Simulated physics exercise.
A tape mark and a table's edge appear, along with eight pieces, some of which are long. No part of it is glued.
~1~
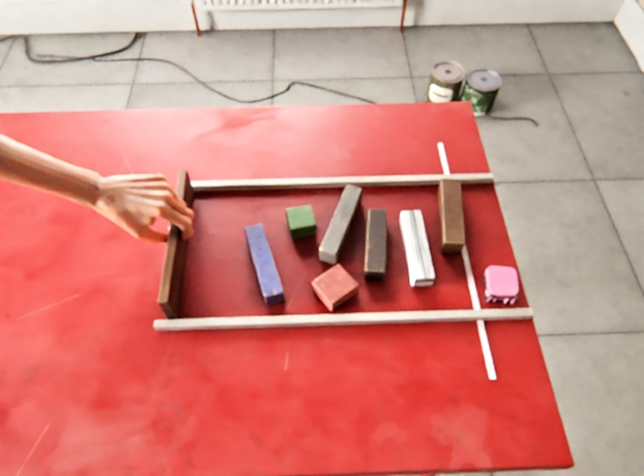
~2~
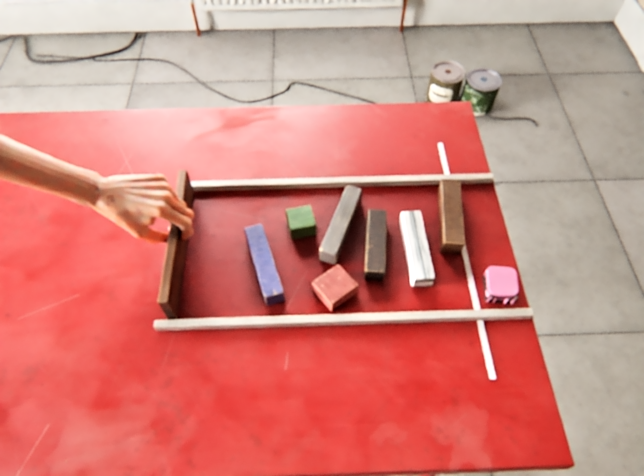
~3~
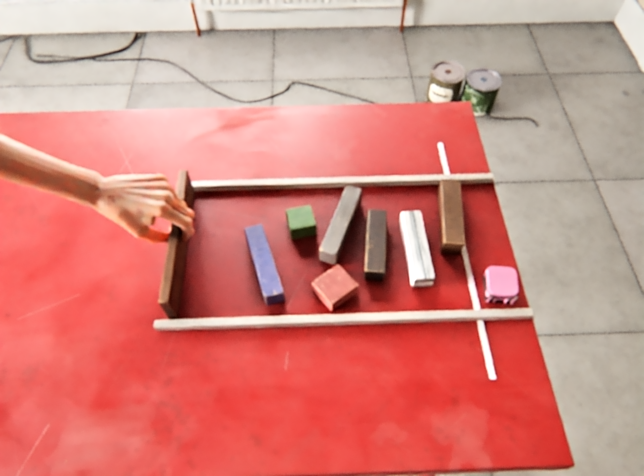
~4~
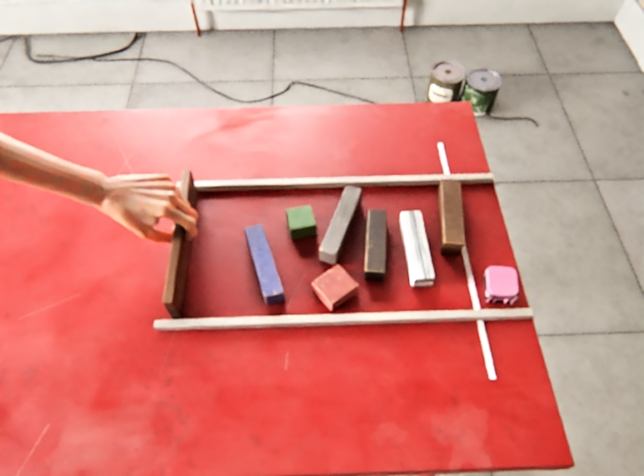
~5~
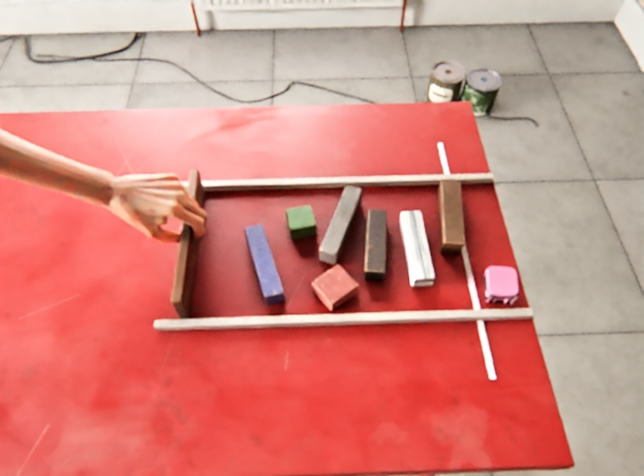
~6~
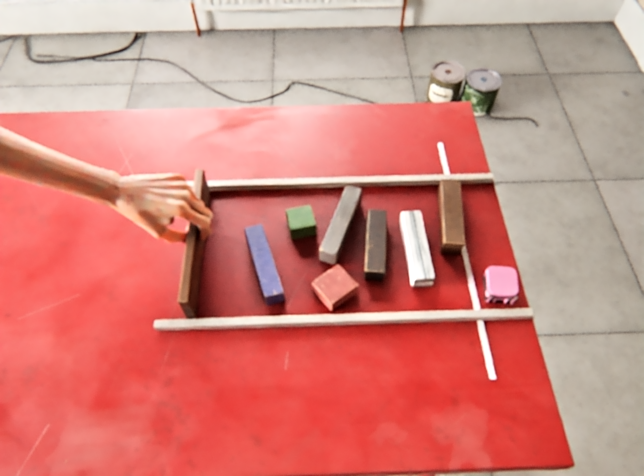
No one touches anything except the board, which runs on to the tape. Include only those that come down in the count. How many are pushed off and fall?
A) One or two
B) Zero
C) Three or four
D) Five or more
Answer: C.
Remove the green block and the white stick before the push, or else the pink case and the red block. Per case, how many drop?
That makes 2 fallen, then 2 fallen in the other try.
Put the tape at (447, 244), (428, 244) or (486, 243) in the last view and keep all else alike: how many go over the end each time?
Counts per try, in order: 3 / 1 / 6.
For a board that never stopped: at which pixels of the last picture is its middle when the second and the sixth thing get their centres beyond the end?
At roughly (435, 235), then roughly (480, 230).
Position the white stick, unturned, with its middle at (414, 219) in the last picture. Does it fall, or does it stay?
Result: It comes off.
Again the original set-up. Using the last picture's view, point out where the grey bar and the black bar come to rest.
Roughly (493, 215) for the first and roughly (511, 234) for the second.
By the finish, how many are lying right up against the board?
Total: 2.
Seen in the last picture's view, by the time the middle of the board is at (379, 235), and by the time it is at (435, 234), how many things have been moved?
So 7, and at the other place 8.
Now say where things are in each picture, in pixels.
Pink case (500, 285); brown bar (451, 215); white stick (416, 248); board (178, 241); tape (463, 243), in the first frame.
Brown bar (450, 216); green block (301, 222), in the second frame.
White stick (416, 248); blue bar (264, 264), in the third frame.
Pink case (500, 285); grey bar (341, 224), in the fourth frame.
Brown bar (450, 216); black bar (376, 244), in the fifth frame.
Pink case (500, 285); brown bar (450, 216); white stick (416, 248); board (196, 241); tape (463, 243), in the sixth frame.
Soon after, none off yet; pink case at rest near (500, 285); brown bar at rest near (450, 216); white stick at rest near (416, 248).
In the end, the number that fall off is three or four; gone, white stick, brown bar and pink case.
